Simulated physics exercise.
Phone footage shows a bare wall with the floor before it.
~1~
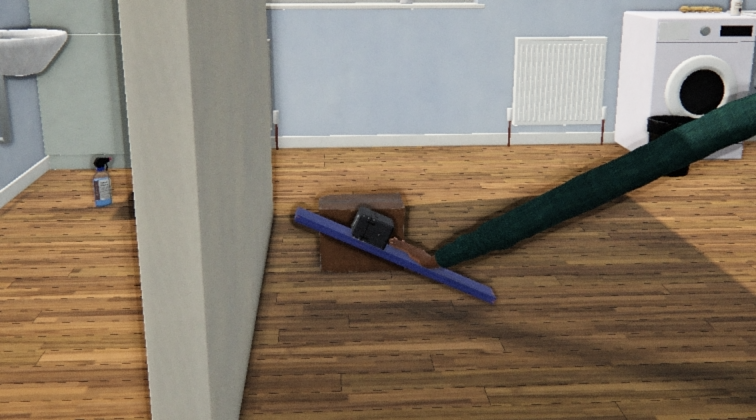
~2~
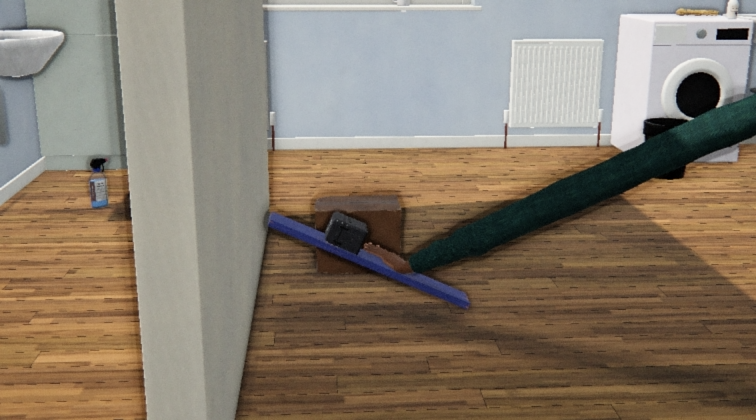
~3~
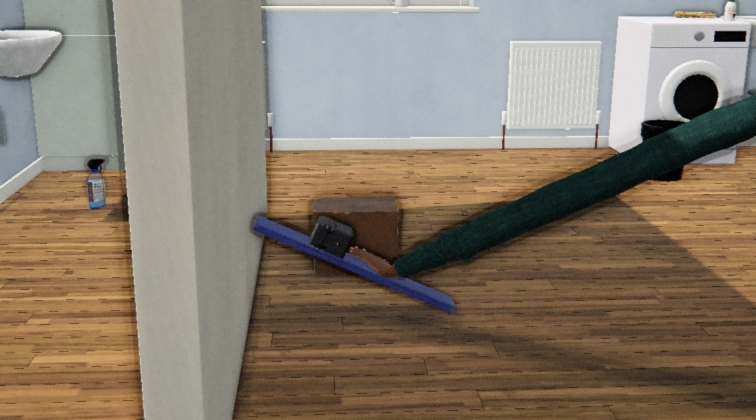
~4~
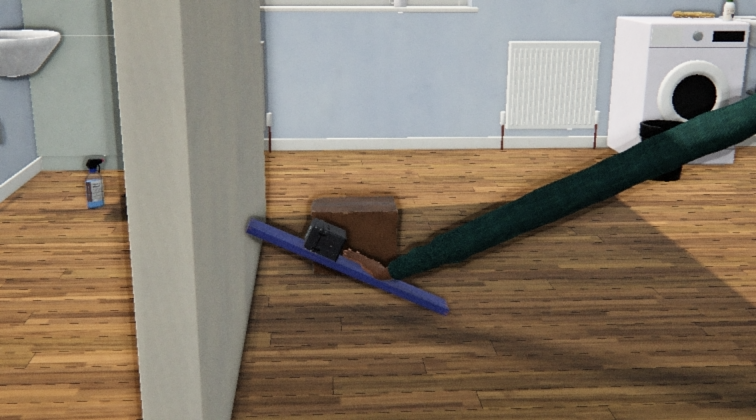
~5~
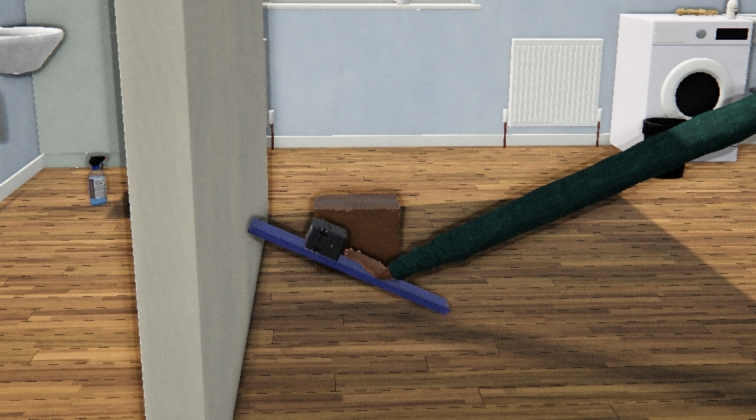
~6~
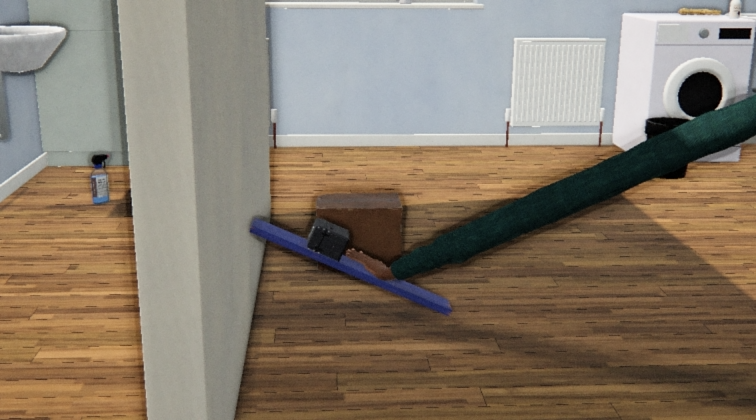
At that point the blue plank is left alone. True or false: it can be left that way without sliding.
False.
Then, 0.30 s on from there, blue plank leaning 17° more than when let go near (361, 296).
Then, 0.40 s on from there, blue plank leaning 25° more than when let go near (363, 303).
In the end, moved from the start, blue plank; brown box unmoved. At the end, from the last picture's camera, blue plank near (363, 309). The plank slips out.
